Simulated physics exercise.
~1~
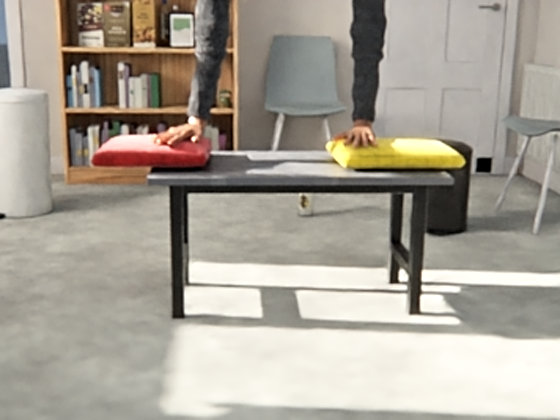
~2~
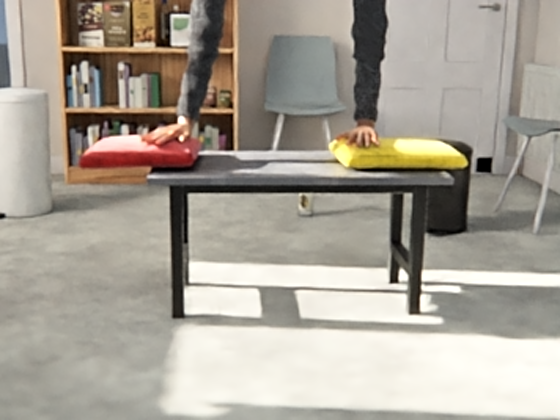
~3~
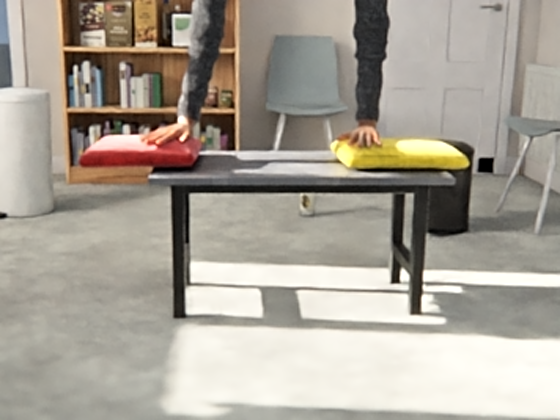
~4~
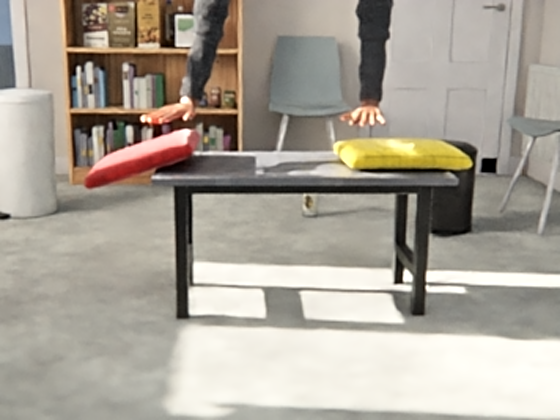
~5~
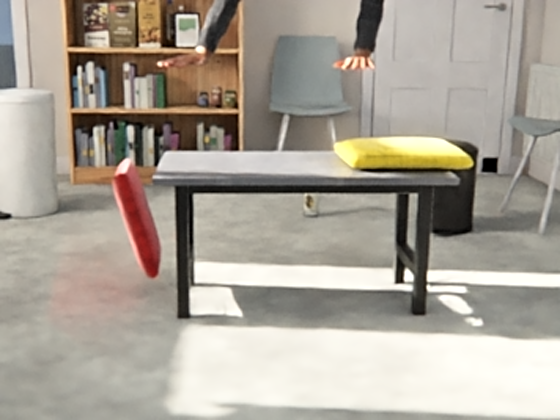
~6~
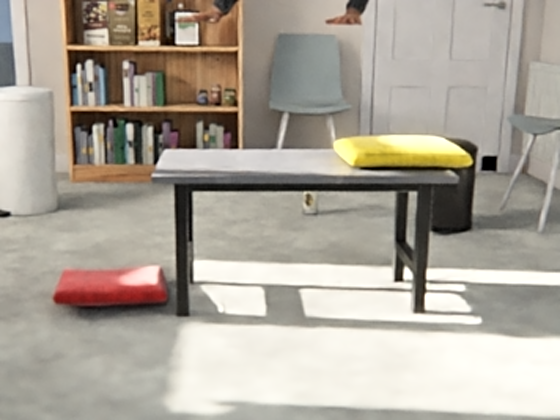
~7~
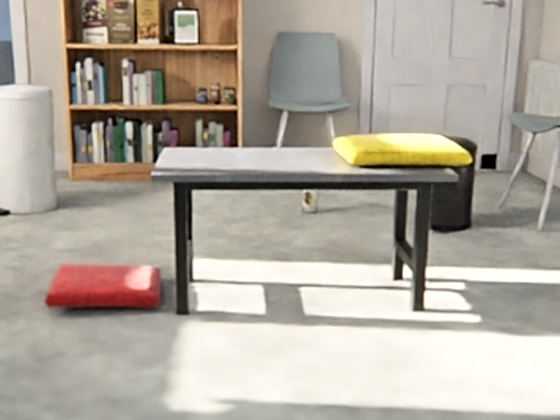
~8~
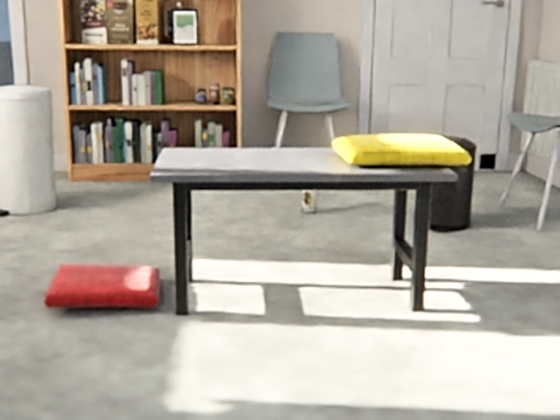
In a bright room with a bookshelf, pale chairs and a white door, a person behind a dark bench presses one hand on a red cushion and the other on a yellow pillow. The hands push the two apart, and the red cushion slides left until much of it hangs past the bench's end. Then both hands lift away, and the red cushion tips outwards. It drops off the left end on its edge and lands flat on the grey floor as the arms withdraw. The yellow pillow stays in place on the right side of the bench.
